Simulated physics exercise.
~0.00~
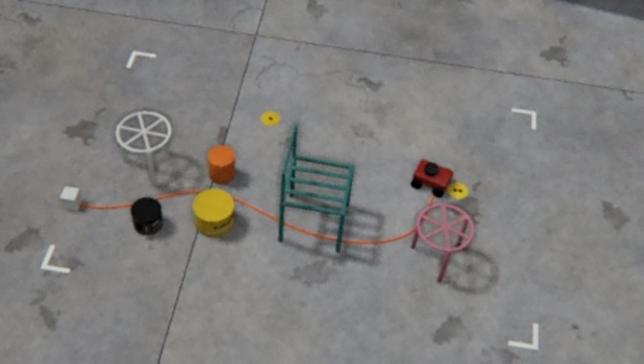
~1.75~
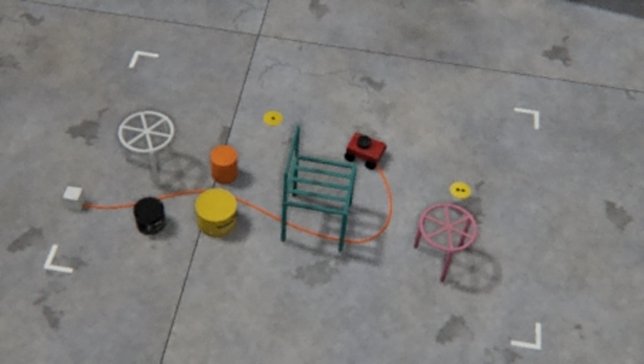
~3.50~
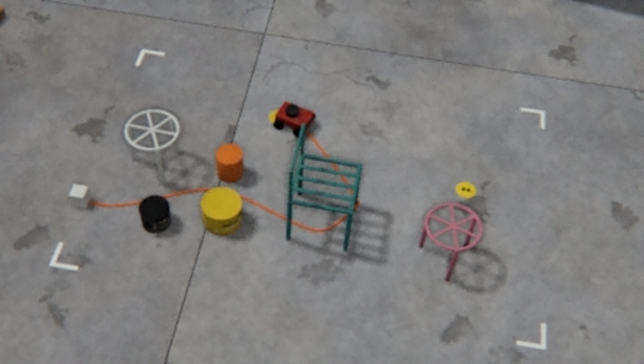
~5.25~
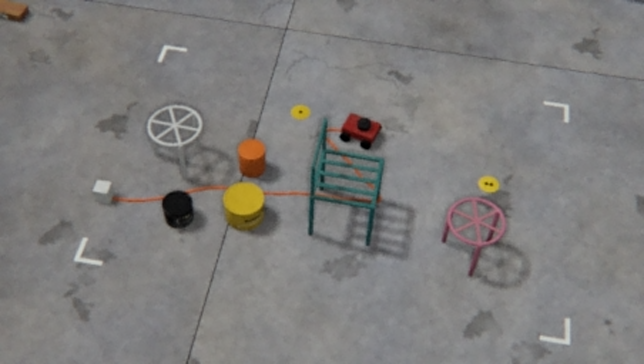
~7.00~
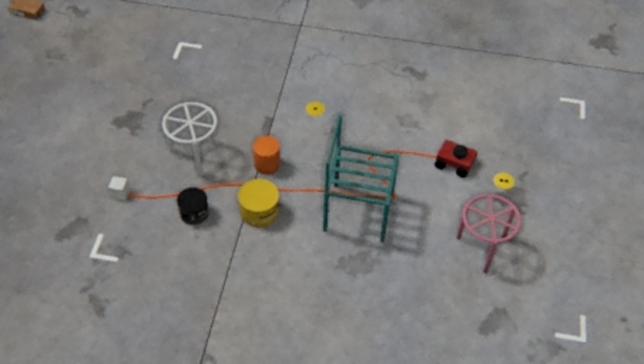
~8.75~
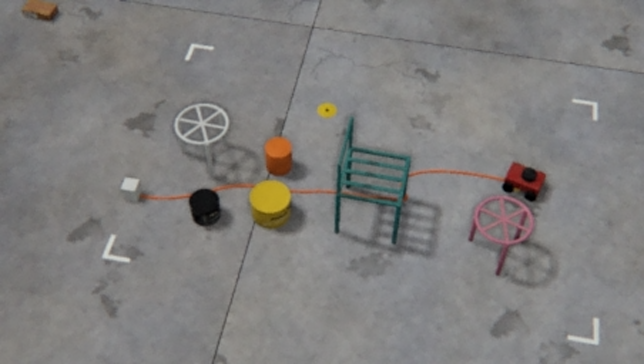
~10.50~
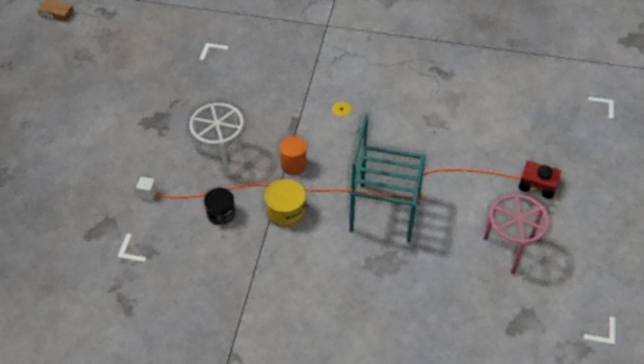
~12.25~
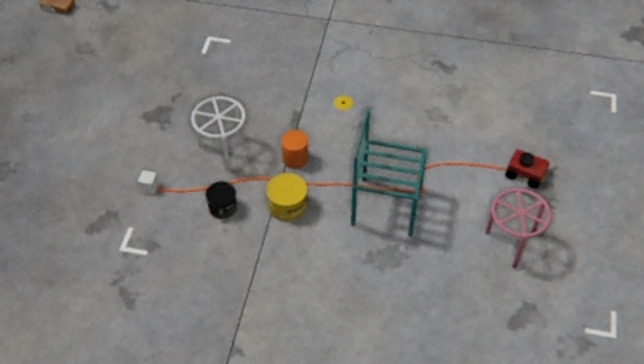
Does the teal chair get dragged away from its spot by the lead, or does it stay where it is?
The teal chair stays where it is, with the orange lead passing beneath it.
